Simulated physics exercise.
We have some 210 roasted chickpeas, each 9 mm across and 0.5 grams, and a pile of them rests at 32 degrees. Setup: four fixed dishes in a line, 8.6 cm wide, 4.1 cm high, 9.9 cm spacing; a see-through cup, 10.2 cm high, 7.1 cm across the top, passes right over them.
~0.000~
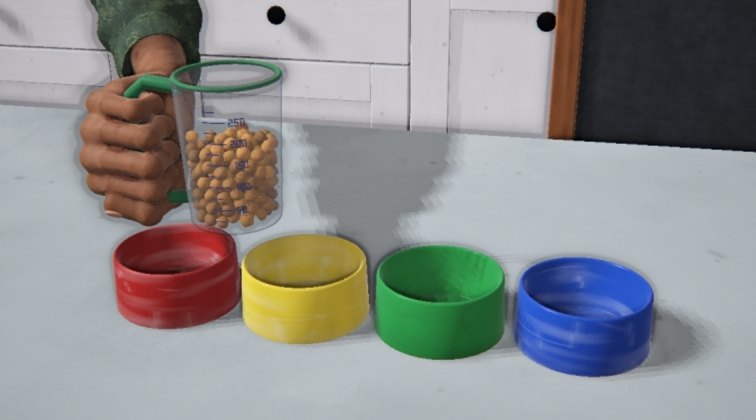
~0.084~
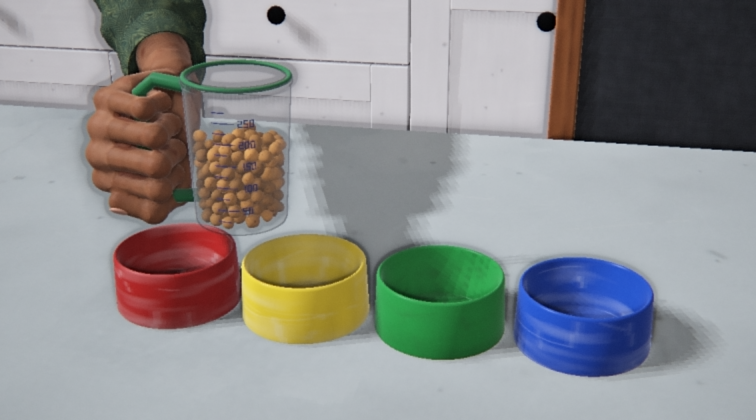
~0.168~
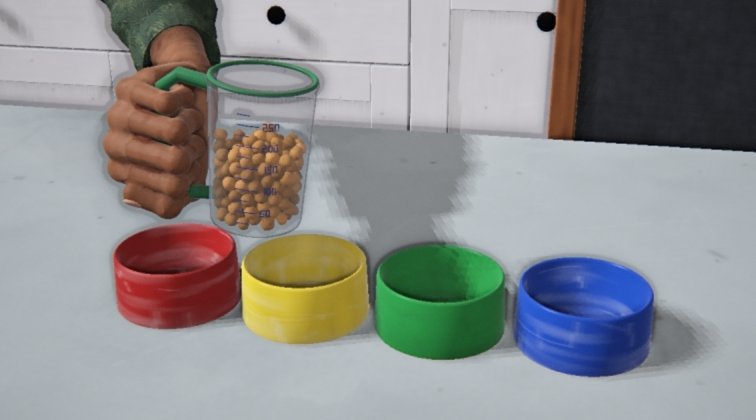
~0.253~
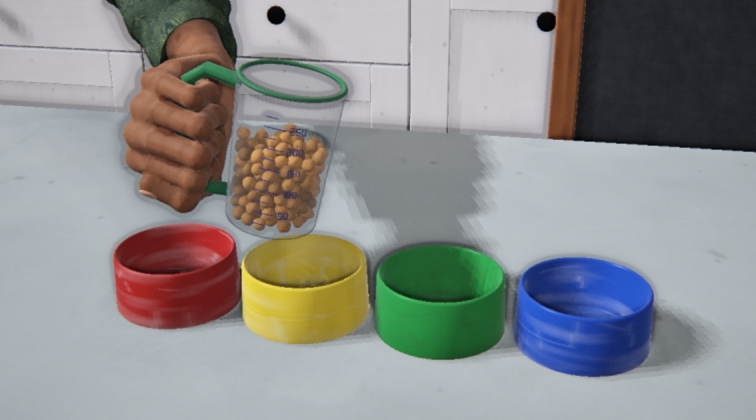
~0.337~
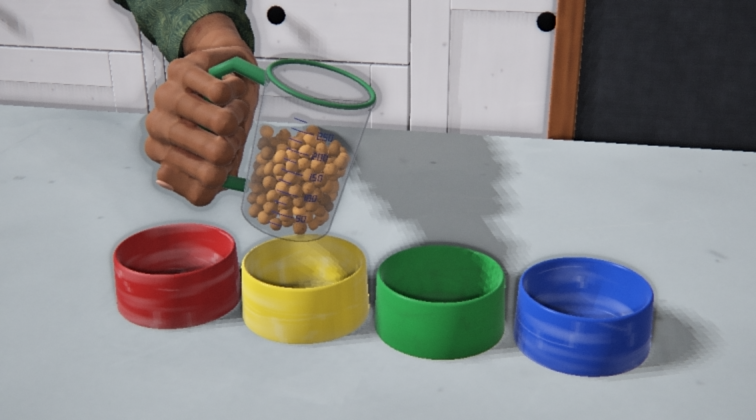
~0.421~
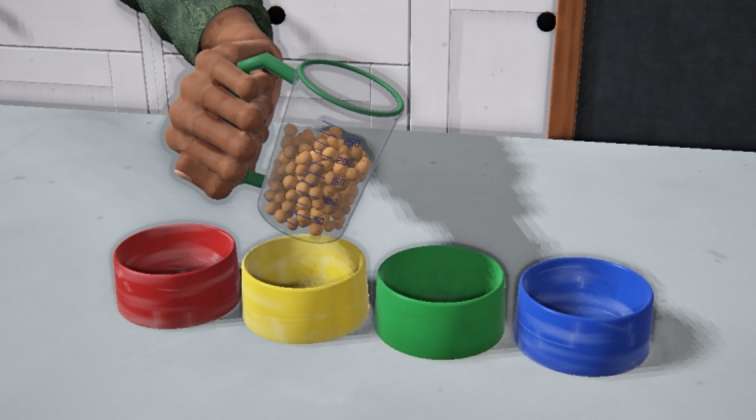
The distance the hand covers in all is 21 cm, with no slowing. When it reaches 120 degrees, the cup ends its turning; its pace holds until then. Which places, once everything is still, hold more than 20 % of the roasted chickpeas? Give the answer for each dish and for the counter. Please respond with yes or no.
Red dish no, blue dish yes, green dish no, yellow dish no, counter no.
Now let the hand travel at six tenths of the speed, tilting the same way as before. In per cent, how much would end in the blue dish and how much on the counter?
In that case: Blue 90, and counter 10.
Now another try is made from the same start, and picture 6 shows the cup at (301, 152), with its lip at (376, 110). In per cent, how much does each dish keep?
It'd finish with red at 0, blue at 100, green at 0 and yellow at 0.
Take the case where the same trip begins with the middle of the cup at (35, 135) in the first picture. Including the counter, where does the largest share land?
Result - top receiver is green.
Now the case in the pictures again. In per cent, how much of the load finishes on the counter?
About 5 %.
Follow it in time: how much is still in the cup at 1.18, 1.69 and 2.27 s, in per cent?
Approx. 100 / 100 / 20 percent.
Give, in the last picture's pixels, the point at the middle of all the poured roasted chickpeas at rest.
Approximately (596, 310) in the last view.
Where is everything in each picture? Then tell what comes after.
Cup at (232, 147), tilt 0 degrees, lip at (277, 78), moved 0.0 cm; middle of the pieces at (234, 181); red dish at (175, 249); yellow dish at (304, 261); green dish at (441, 274); blue dish at (586, 287), in the first picture.
Cup at (240, 148), tilt 2 degrees, lip at (287, 80), moved 0.5 cm; middle of the pieces at (240, 181), in the second picture.
Cup at (260, 149), tilt 6 degrees, lip at (315, 86), moved 2.0 cm; middle of the pieces at (257, 183), in the third picture.
Cup at (282, 151), tilt 12 degrees, lip at (344, 94), moved 3.6 cm; middle of the pieces at (276, 183), in the fourth picture.
Cup at (303, 152), tilt 17 degrees, lip at (373, 101), moved 5.1 cm; middle of the pieces at (294, 184), in the fifth picture.
Cup at (326, 154), tilt 22 degrees, lip at (401, 109), moved 6.7 cm; middle of the pieces at (313, 185); red dish at (175, 249); yellow dish at (304, 261); green dish at (441, 274); blue dish at (586, 287). Its pace works out near 60 degrees a second; the hand travels 19 cm a second, in the sixth picture.
After 1.18 s, tilt 67 degrees; cup holds 100 %.
After 1.69 s, tilt 98 degrees; cup holds 100 %.
After 2.27 s, tilt 120 degrees; cup holds 20 %, blue 80 %.
In the end, at 3.0 s, red 0 %, blue 95 %, green 0 %, yellow 0 %, counter 5 %.
